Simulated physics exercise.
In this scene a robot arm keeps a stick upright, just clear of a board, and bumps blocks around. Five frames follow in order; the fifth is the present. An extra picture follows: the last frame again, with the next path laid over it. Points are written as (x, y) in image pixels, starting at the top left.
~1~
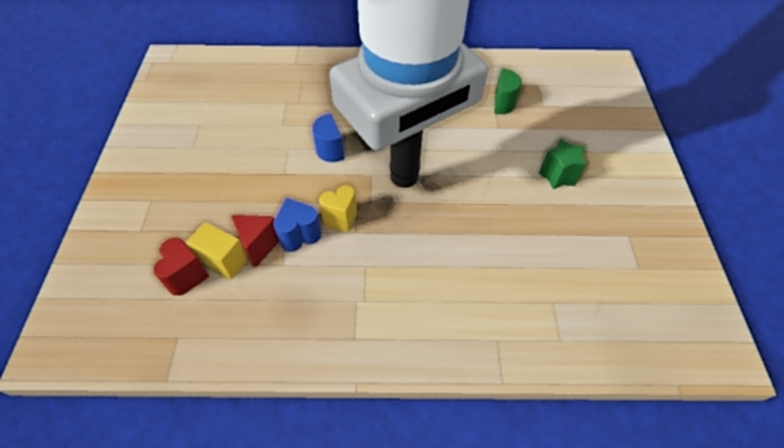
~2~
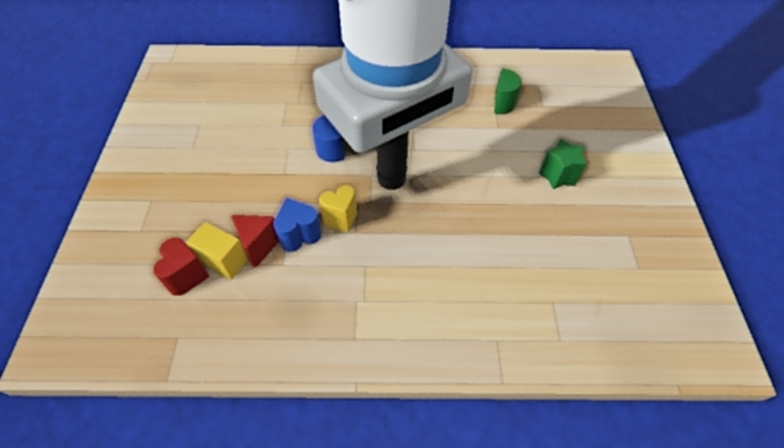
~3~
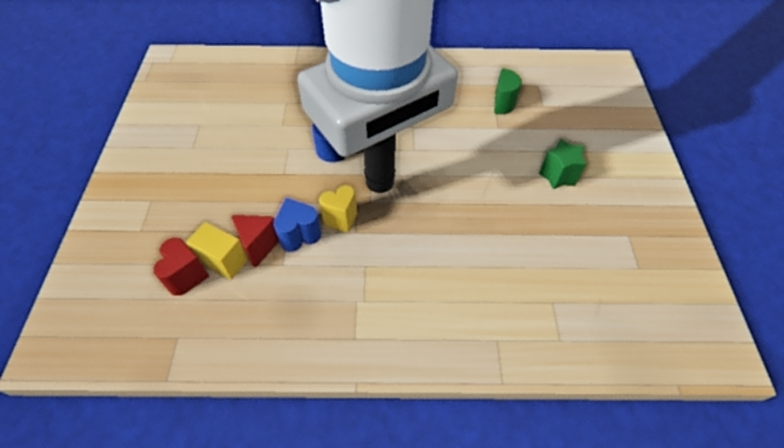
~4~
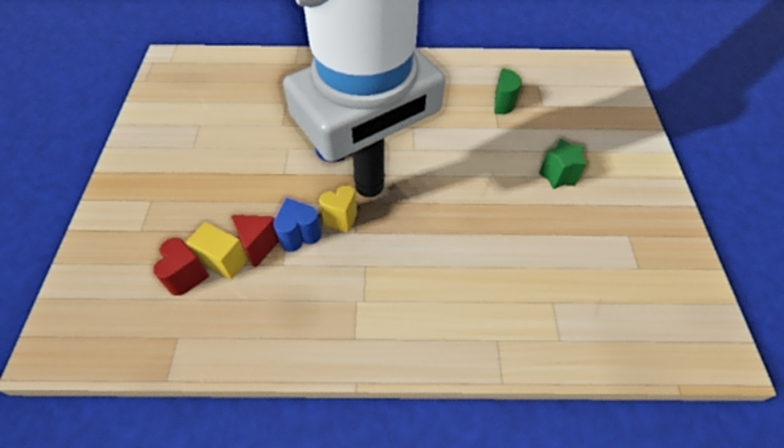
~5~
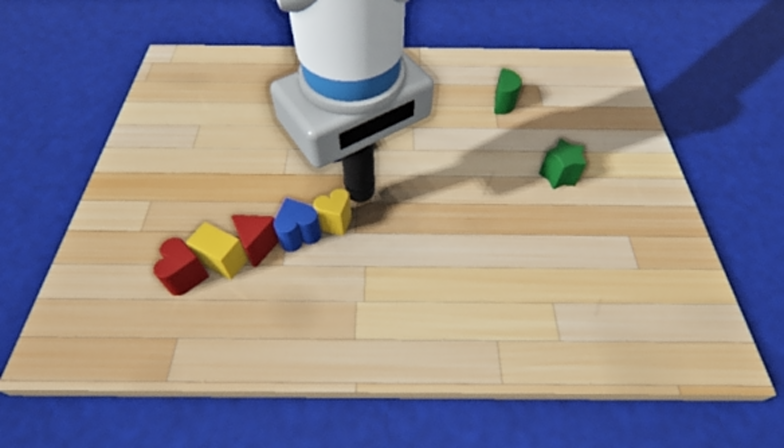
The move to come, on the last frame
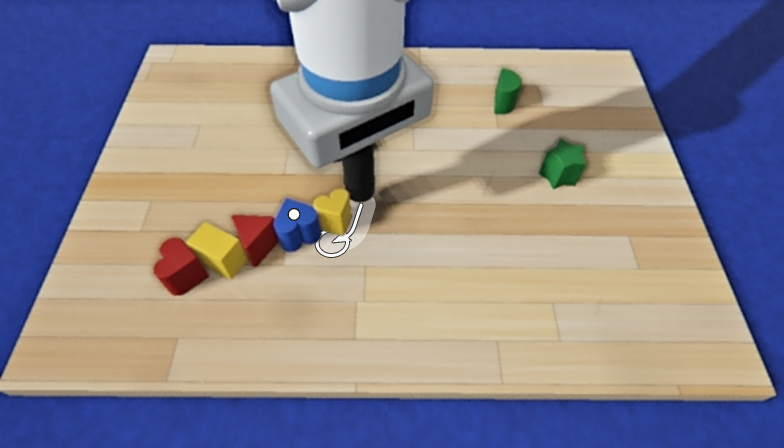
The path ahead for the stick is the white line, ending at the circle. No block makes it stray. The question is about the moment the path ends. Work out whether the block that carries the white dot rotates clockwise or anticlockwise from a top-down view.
From the top, the block rotates clockwise.
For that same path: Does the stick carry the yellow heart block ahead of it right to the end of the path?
Yes, I think so.
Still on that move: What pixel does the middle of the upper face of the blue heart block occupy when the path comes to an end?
In the picture, that point is around (277, 240).
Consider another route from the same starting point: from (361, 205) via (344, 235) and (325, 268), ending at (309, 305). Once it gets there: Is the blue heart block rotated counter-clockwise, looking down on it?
I'd say no.
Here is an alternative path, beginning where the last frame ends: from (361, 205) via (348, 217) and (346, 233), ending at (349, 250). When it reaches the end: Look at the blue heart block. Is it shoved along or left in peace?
Somewhere new.
Path on the board, from (361, 205) through (356, 220) and (349, 234) to (332, 242); the dot is on the blue heart block.
On the path given first. Halfway along, stick at (352, 215); red triangular block at (246, 225), turned 15° anticlockwise; blue heart block at (283, 227), turned 40° clockwise; yellow heart block at (323, 225).
At the end, stick at (330, 230); red triangular block at (245, 224), turned 15° anticlockwise; blue heart block at (277, 240), turned 85° clockwise; blue D-shaped block in place; yellow heart block at (308, 247), turned 30° anticlockwise.
